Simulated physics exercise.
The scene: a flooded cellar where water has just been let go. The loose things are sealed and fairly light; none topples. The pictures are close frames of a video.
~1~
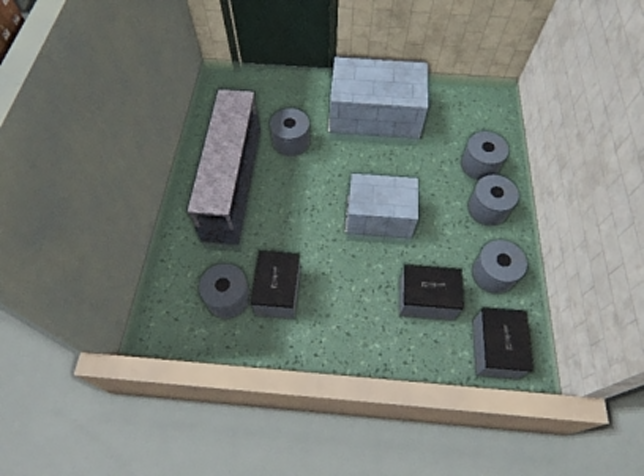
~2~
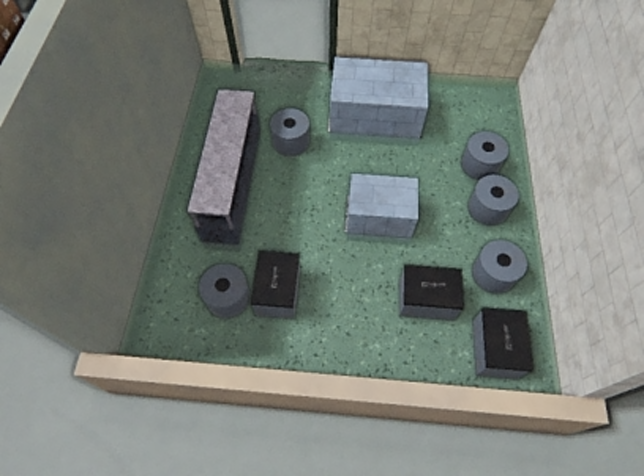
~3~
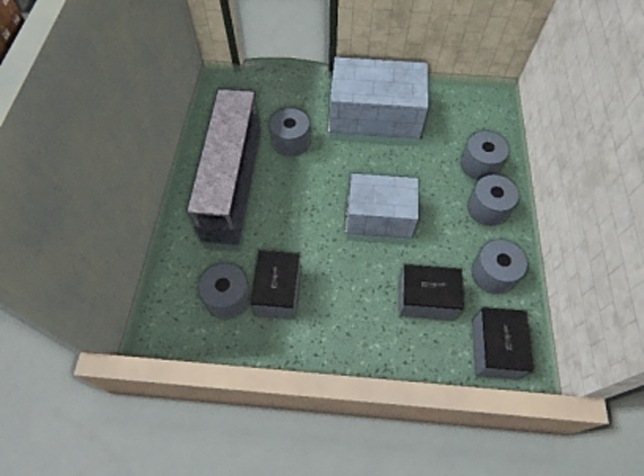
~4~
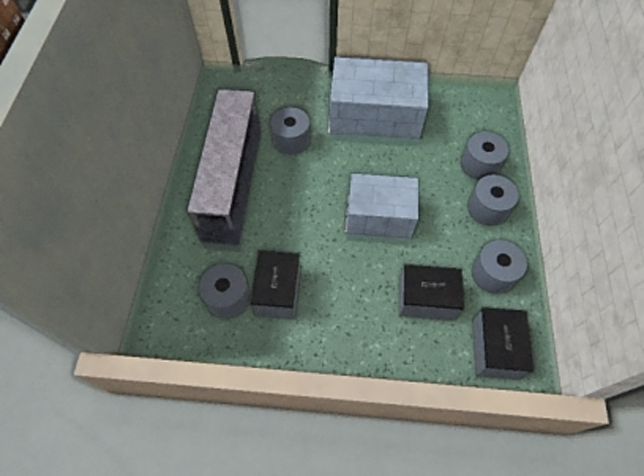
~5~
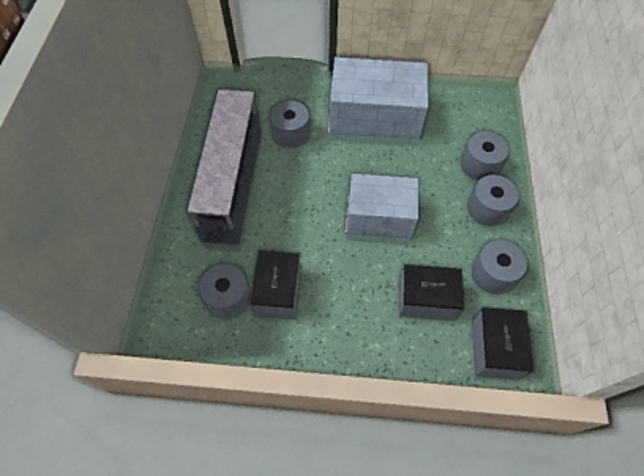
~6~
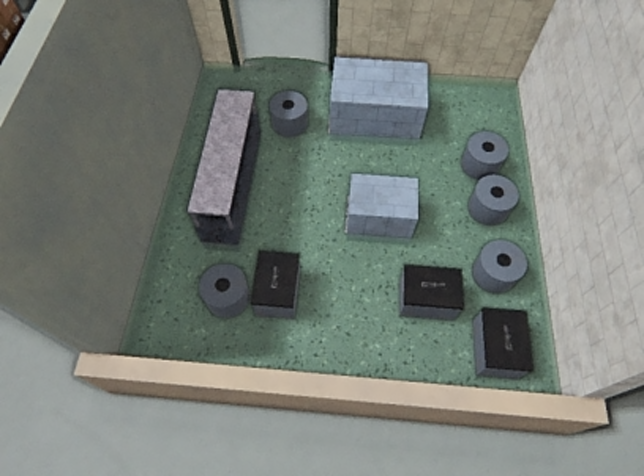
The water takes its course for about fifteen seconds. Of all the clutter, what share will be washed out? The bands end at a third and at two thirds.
Share: Not even a third.
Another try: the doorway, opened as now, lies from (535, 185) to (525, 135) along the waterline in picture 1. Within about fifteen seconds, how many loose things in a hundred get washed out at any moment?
Roughly 50 per cent.
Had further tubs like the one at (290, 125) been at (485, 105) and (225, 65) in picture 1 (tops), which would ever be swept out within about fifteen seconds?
In turn: Stays, carried outside.
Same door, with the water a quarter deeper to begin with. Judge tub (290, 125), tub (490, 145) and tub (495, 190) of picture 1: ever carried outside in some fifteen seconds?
In that order: Through, inside, stays.
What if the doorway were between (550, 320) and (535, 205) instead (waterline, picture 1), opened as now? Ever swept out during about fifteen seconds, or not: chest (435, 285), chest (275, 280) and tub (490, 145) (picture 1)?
One after the other: Yes, through, gone.
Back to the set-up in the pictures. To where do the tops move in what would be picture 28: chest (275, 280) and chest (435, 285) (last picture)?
Close to (251, 239) and (402, 265).
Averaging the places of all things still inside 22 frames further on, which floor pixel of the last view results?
Roughly at (386, 227).
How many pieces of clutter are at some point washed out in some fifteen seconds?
That makes 1.
A moment on, 0 of 8 are out; 8 afloat.
Next, 1 of 8 are out; 7 afloat.
Later, 1 of 8 are out; 7 afloat.
In the end, 1 of 8 are out; 7 afloat.
